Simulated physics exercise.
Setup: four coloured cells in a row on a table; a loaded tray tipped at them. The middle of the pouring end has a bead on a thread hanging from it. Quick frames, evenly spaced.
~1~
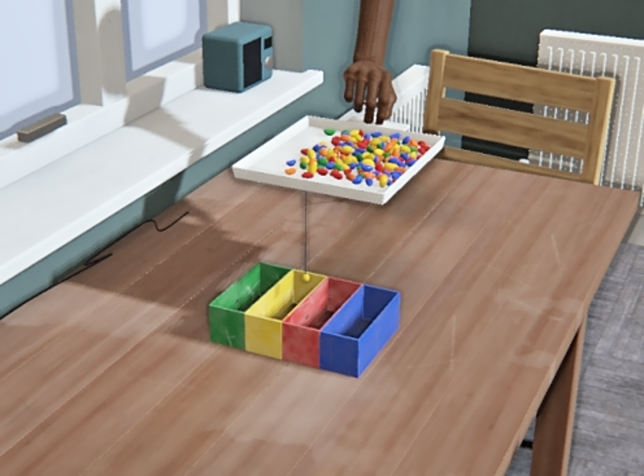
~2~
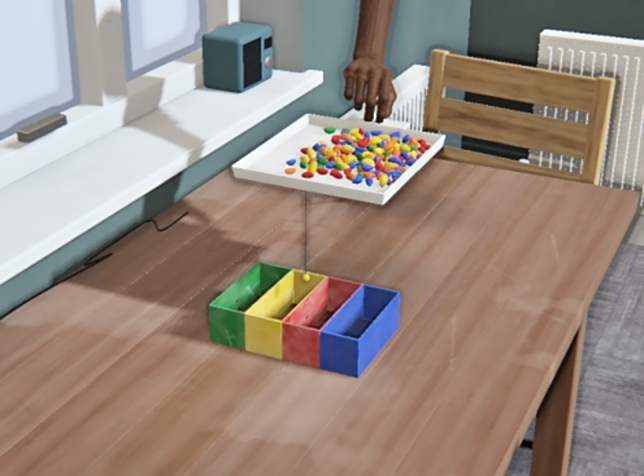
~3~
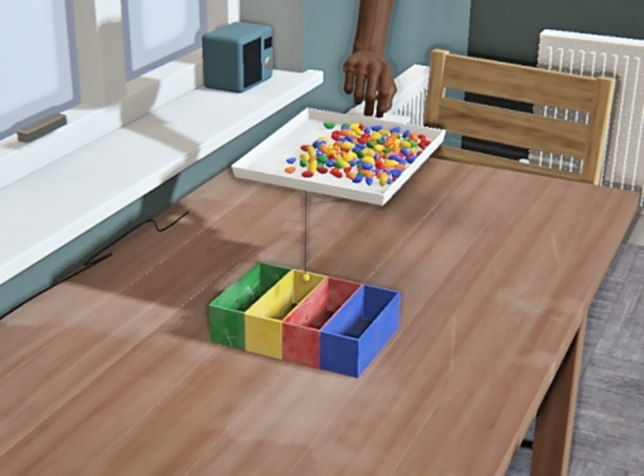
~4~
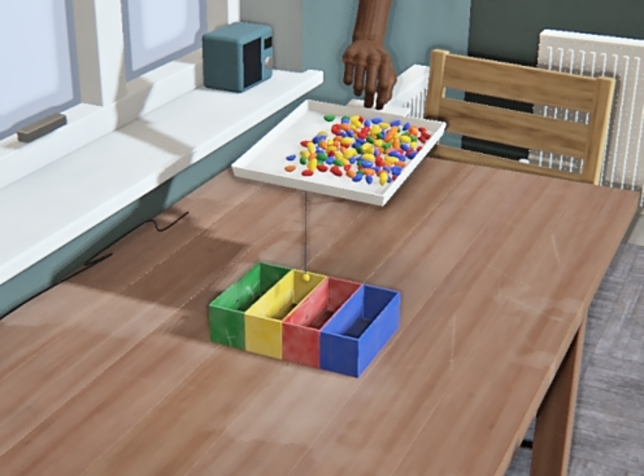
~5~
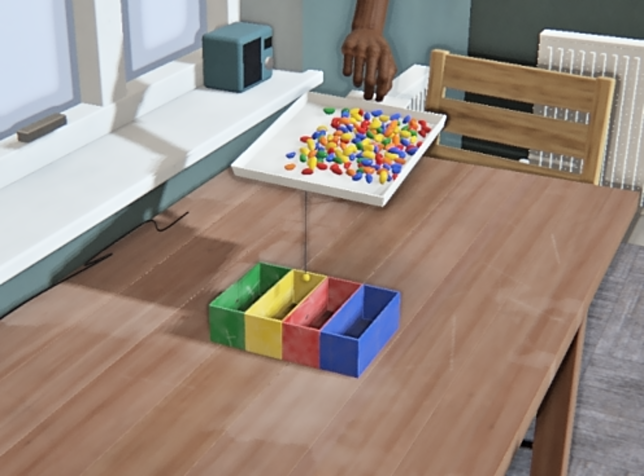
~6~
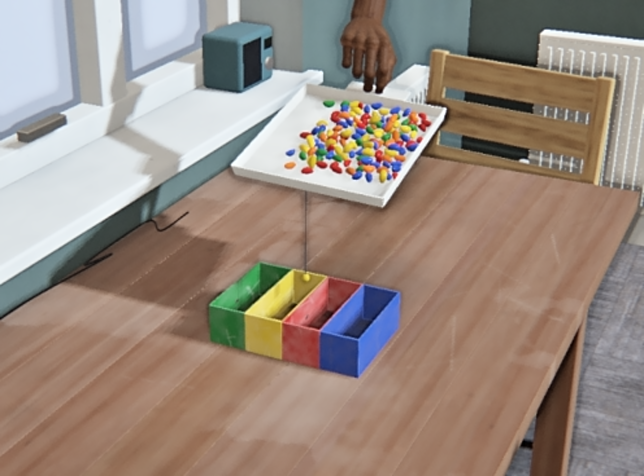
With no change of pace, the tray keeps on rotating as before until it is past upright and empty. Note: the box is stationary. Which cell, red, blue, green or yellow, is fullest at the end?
The blue cell is fullest at the end.
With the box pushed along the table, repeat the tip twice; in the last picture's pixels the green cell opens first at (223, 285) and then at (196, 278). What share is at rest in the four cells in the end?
Trial 1 near 60 %, trial 2 near 30 %.
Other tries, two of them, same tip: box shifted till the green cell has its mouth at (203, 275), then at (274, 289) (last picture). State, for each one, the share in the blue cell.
Around 20 and around 30 per cent, in that order.
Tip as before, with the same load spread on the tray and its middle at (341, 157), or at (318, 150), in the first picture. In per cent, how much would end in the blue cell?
In order, 30 % then 20 %.
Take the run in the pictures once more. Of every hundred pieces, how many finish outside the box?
About 10 per cent.
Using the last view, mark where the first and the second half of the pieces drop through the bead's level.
First close to (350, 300), next close to (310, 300).
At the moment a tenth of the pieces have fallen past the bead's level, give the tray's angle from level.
About 105 degrees.
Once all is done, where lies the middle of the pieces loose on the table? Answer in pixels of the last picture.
Estimate: Around (357, 392).
Soon, tray tipped steeply; nearly all on the tray; a stray few in the red cell.
A while on, tray tipped right over; most on the tray; a stray few in the blue cell; a stray few in the red cell; a small part falling or outside the box.
Towards the end, tray tipped past a quarter turn; about a third in the blue cell; about a quarter in the red cell; about a quarter in the yellow cell; a small part in the green cell; a small part falling or outside the box.
Finally, tray tipped past a quarter turn; about a third in the blue cell; about a quarter in the red cell; about a quarter in the yellow cell; a small part in the green cell; a small part outside the box.
